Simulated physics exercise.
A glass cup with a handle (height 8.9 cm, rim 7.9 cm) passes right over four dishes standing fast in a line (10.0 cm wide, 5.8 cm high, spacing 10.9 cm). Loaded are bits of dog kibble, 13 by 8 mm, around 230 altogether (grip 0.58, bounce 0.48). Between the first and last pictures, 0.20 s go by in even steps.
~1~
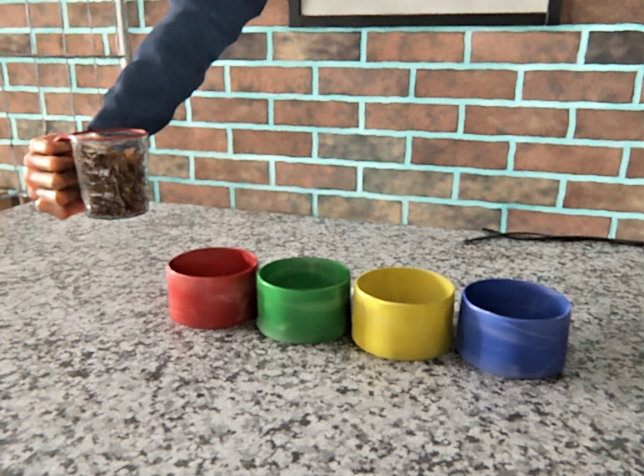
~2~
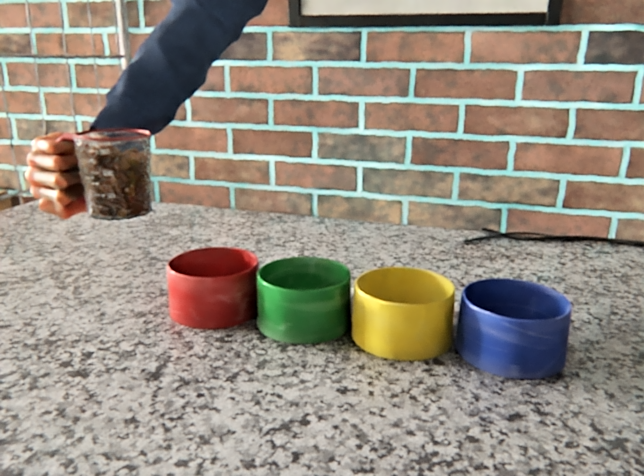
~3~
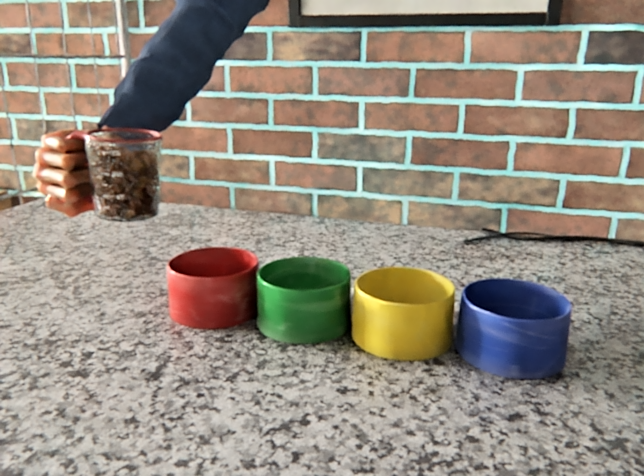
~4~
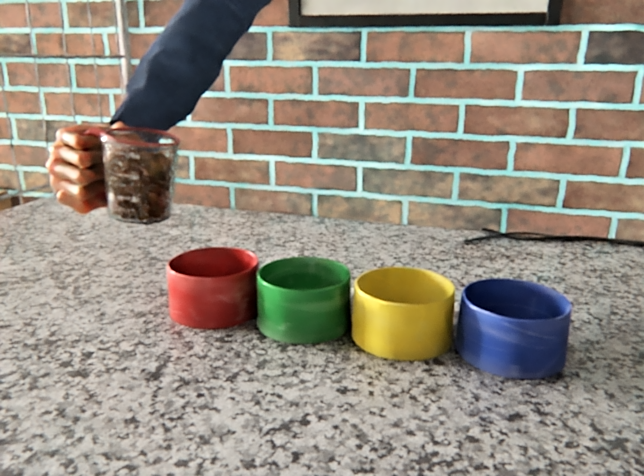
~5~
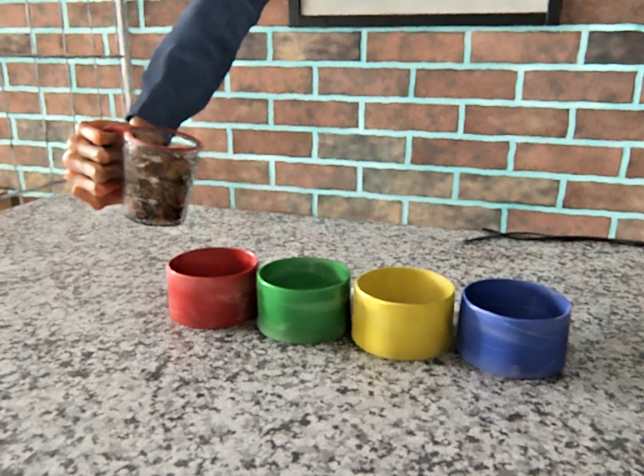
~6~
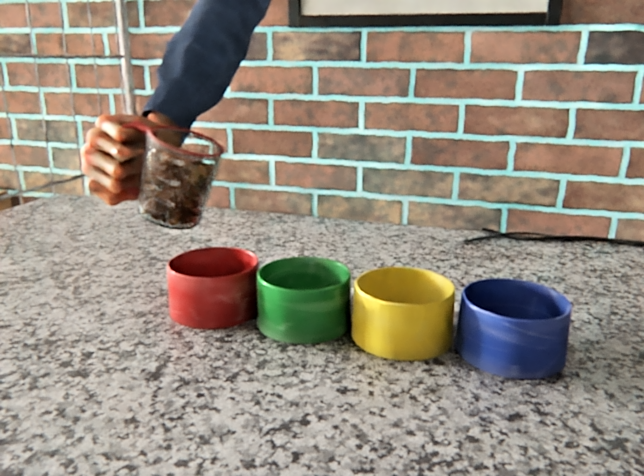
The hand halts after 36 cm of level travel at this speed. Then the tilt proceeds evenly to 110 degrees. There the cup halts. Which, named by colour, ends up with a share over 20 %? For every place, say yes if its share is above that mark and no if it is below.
Red: No, blue: Yes, green: No, yellow: No, counter: No.
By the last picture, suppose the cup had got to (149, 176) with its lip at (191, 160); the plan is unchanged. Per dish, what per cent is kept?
Kept per dish: Red = 0, blue = 30, green = 10, yellow = 50.
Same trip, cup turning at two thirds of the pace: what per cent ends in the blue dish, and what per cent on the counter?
In that case you'd see blue at 100 and the counter at 0.
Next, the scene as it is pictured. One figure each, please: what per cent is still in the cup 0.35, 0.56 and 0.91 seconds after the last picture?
Roughly 100, then 80, then 45.
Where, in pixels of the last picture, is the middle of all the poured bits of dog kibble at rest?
Close to pixel (501, 327).
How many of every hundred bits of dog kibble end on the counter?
Estimate: Close to 5 %.
Then, 0.35 s after the last picture, tilt 64 degrees; cup holds 100 %.
Then, 0.56 s after the last picture, tilt 93 degrees; cup holds 80 %, blue 5 %.
Then, 0.91 s after the last picture, tilt 110 degrees; cup holds 45 %, blue 55 %.
In the end, red 0 %, blue 95 %, green 0 %, yellow 0 %, counter 5 %.
